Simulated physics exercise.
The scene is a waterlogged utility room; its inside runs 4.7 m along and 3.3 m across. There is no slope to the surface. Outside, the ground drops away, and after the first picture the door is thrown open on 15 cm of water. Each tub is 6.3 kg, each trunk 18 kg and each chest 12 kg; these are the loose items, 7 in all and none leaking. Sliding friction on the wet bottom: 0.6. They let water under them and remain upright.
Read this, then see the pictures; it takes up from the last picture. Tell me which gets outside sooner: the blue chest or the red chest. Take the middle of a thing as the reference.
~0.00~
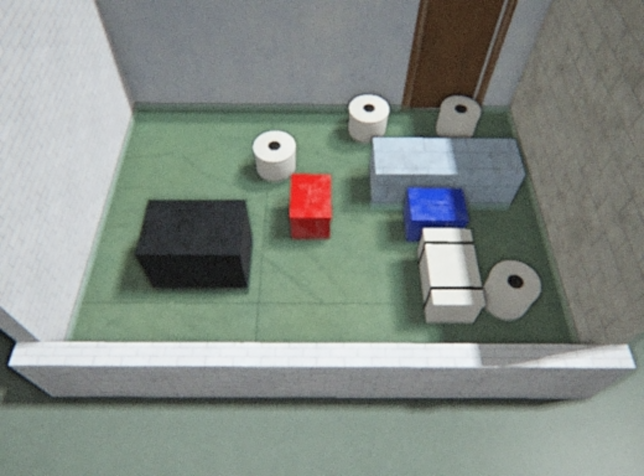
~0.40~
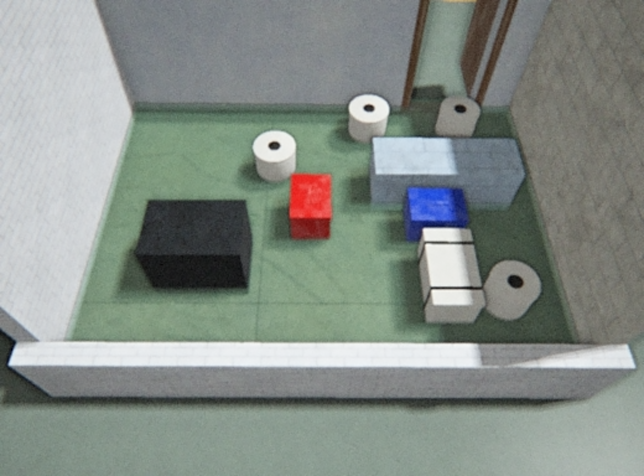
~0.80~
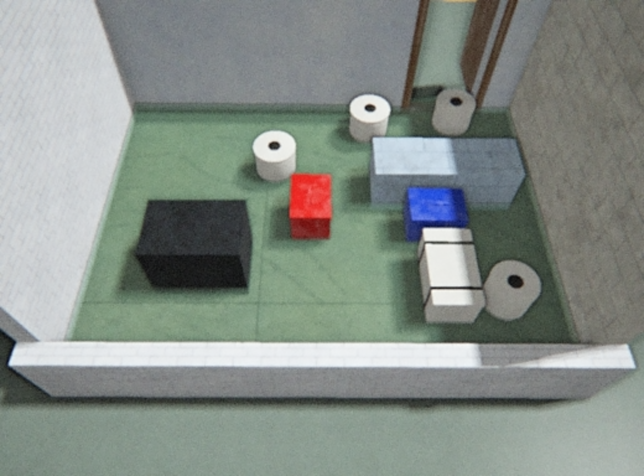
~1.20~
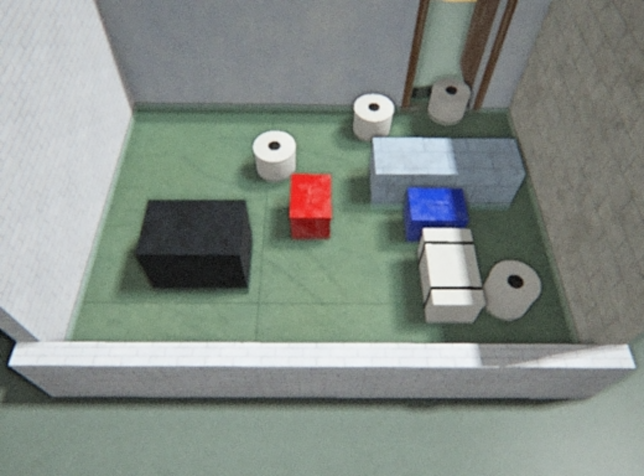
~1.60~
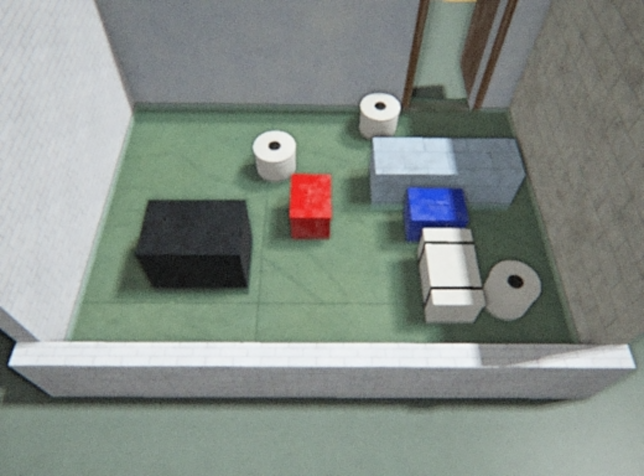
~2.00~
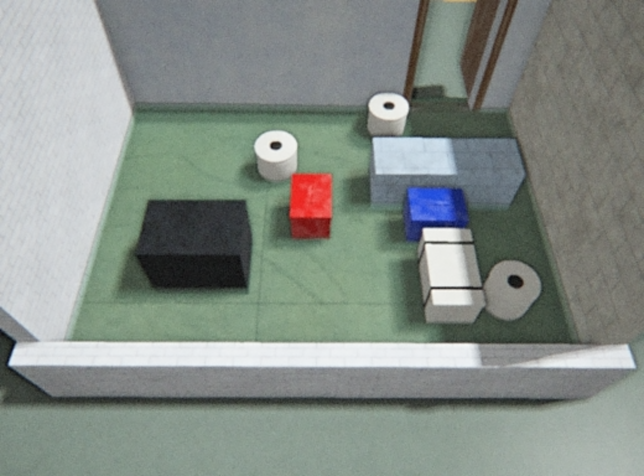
The red one is outside sooner.
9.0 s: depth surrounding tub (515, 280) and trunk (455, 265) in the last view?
About 12 and 12 cm.
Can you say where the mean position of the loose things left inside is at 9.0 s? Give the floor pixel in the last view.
The centre is close to (422, 210).
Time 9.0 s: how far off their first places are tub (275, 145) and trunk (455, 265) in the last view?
Taking them in the order asked, 150 cm and then 10 cm.
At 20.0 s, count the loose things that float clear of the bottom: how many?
My tally comes to 3.
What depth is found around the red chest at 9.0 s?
I'd say around 12 cm.
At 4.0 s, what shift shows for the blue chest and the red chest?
By then roughly 5 cm and 20 cm, respectively.
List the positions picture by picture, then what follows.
The first frame shows the blue chest at (438, 204), afloat; the red chest at (311, 195) floats; 15 cm deep round most things; 0 of 7 have shifted.
The second frame shows the blue chest at (438, 204), afloat; the red chest at (311, 195), afloat; 15 cm deep round most things; 0 of 7 have shifted.
The third frame shows the blue chest at (438, 204) floats; the red chest at (311, 195) floats; 15 cm deep round most things; 1 of 7 have shifted.
The fourth frame shows the blue chest at (438, 204) floats; the red chest at (311, 195) floats; 15 cm deep round most things; 2 of 7 have shifted.
The fifth frame shows the blue chest at (438, 204), afloat; the red chest at (311, 195) floats; about 2000 L in view; 2 of 7 have shifted.
The sixth frame shows the blue chest at (438, 204), afloat; the red chest at (311, 195) floats; about 1980 L in view; 2 of 7 have shifted.
After 4.0 s the blue chest is near (441, 200), 0.1 m from its start, afloat; the red chest is near (318, 180), 0.2 m from its start, afloat; 2 of 7 are out; 5 afloat.
After 9.0 s the blue chest is near (437, 199), 0.1 m from its start, afloat; the red chest is near (352, 126), 1.1 m from its start, afloat; 2 of 7 are out; 5 afloat.
After 16.0 s the blue chest is near (441, 200), 0.1 m from its start, afloat; the red chest has gone out (at 12.8 s); 4 of 7 are out; 3 afloat.
After 20.0 s the blue chest is near (439, 200), 0.1 m from its start, afloat; the red chest has gone out (at 12.8 s); 4 of 7 are out; 3 afloat.
